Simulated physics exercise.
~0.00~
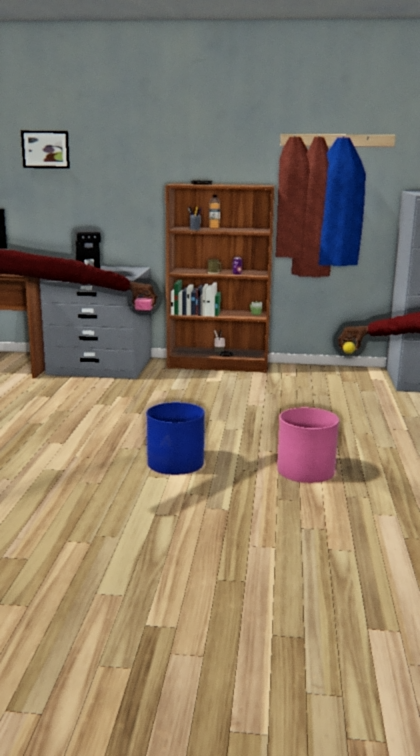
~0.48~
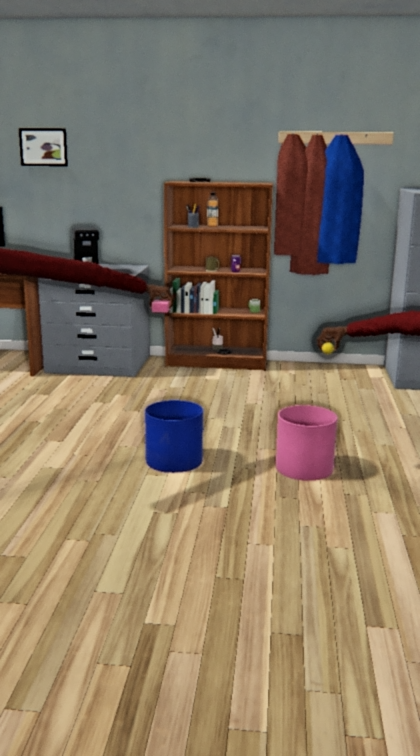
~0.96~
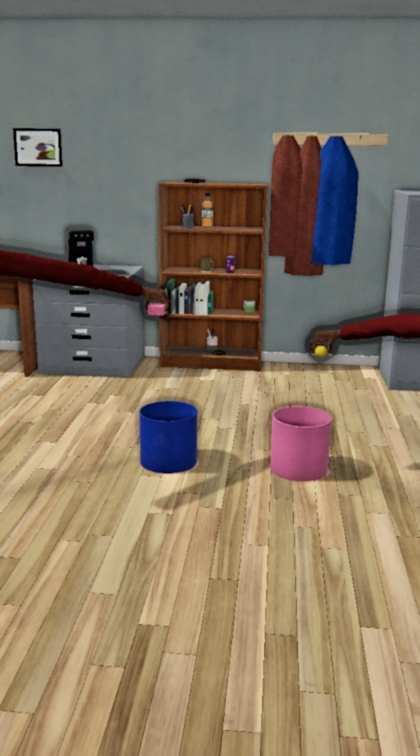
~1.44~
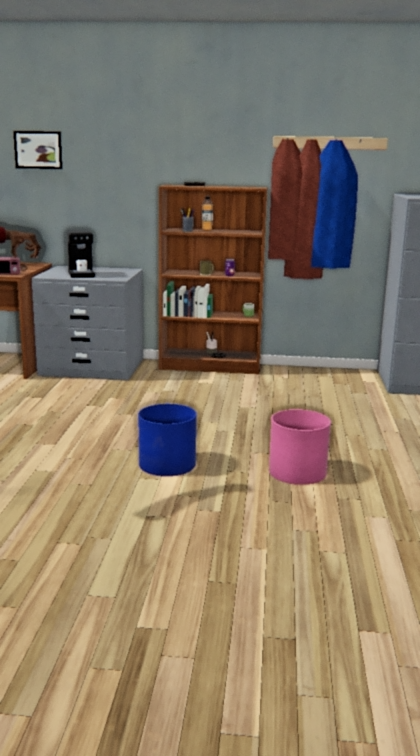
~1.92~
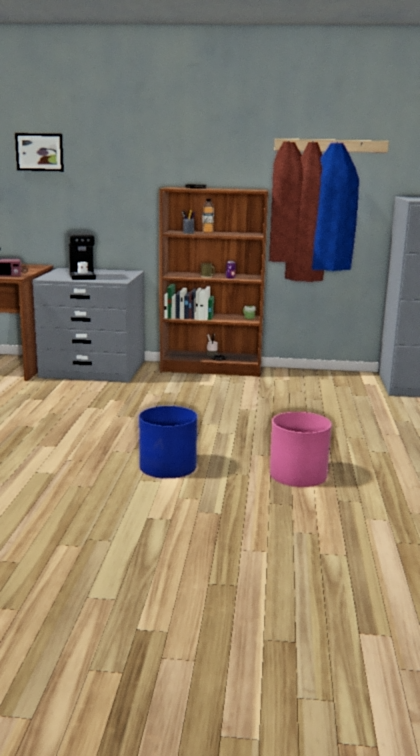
In an office with a wooden floor, two arms reach in from either side, holding a pink block and a small yellow object above a blue bucket and a pink one. The arms then withdraw, leaving both buckets standing in place with neither held item visible above them.
